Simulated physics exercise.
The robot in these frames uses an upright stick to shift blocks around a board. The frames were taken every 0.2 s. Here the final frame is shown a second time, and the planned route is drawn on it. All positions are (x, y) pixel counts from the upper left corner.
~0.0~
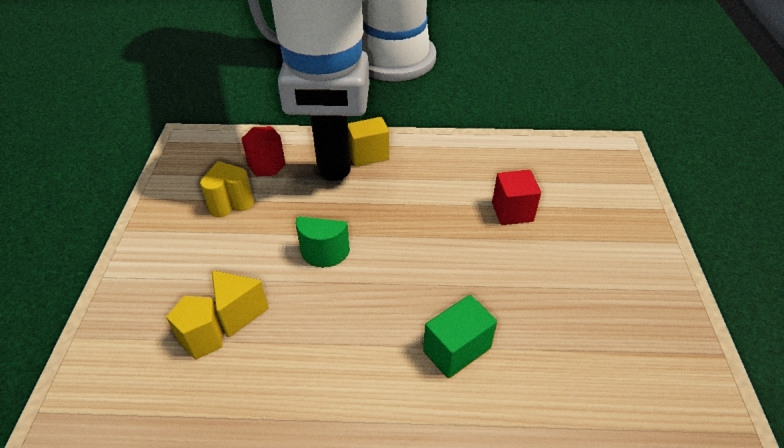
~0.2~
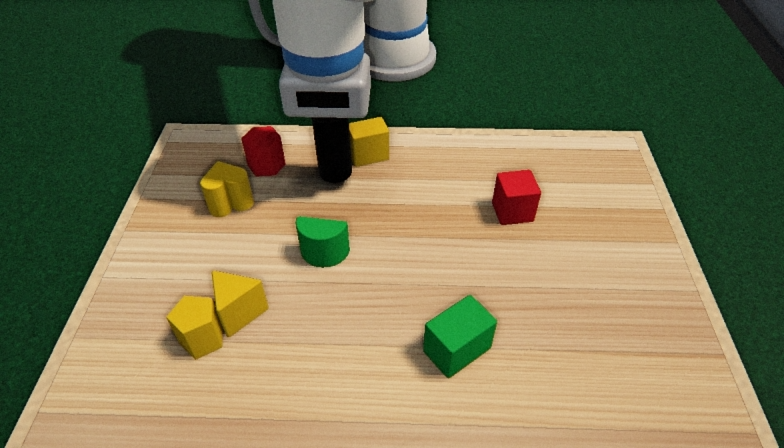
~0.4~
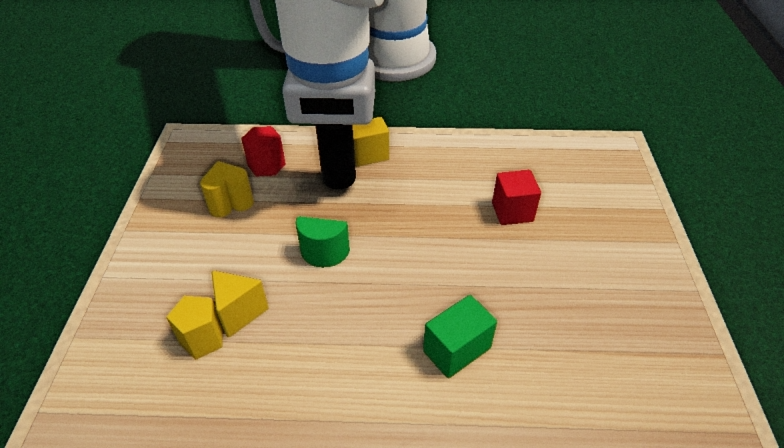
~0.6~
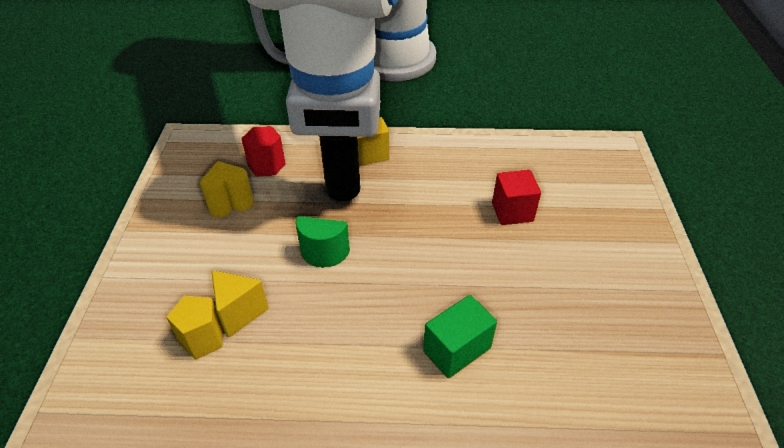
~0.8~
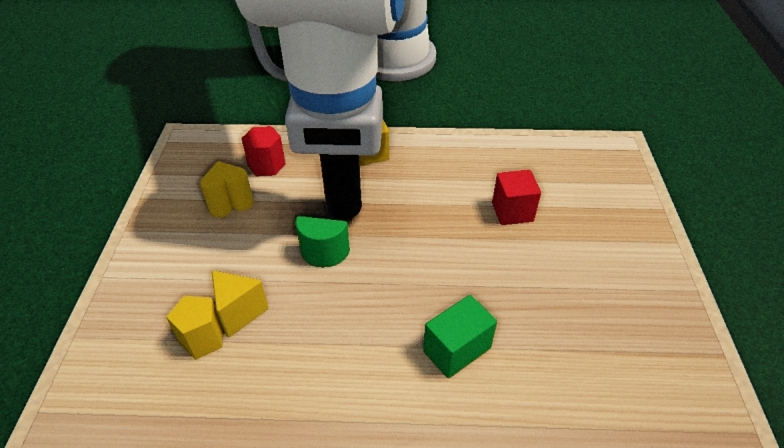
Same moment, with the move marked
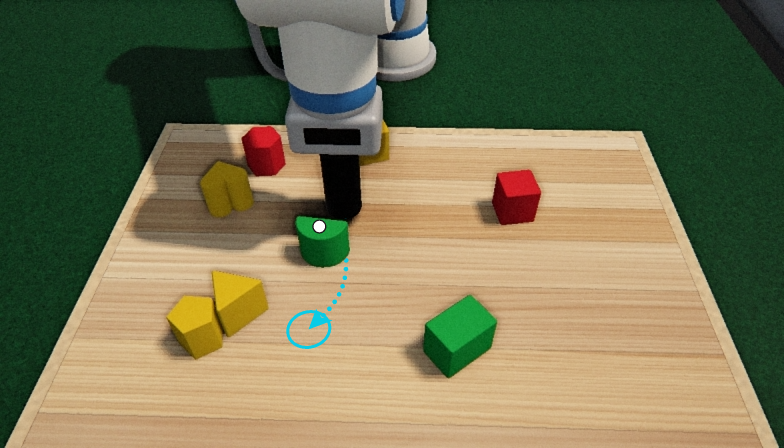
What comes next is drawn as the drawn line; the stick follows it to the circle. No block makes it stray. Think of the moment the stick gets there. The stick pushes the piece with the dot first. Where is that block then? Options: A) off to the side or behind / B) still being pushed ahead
My pick is A.
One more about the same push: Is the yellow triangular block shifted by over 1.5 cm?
No - that is not the case.
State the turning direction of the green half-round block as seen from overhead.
Seen from above, its turn is clockwise.
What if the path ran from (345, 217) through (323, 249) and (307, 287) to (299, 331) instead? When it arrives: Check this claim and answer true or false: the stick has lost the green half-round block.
My answer: False.
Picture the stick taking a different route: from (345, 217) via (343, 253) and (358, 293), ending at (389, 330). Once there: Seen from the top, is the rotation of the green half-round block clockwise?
I believe so.
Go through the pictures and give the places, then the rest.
In the first picture, lower end of the stick at (334, 171), tops of blocks, yellow triangular block at (230, 286), green half-round block at (319, 227).
In the second picture, stick at (336, 173), blocks as before.
In the third picture, stick at (339, 180), blocks as before.
In the fourth picture, stick at (343, 191), blocks as before.
In the fifth picture, stick at (344, 208), yellow triangular block at (230, 286), green half-round block at (319, 227).
The drawn path runs from (345, 217) over (346, 252) and (341, 291) to (309, 329); the dot is on the green half-round block.
What follows on the original path. One third of the way, stick at (345, 244); green half-round block at (314, 236), turned 50° clockwise.
Two thirds of the way, stick at (339, 284); green half-round block at (307, 244), turned 85° clockwise.
At the end, stick at (307, 321); yellow triangular block not moved; green half-round block at (306, 244), turned 85° clockwise.
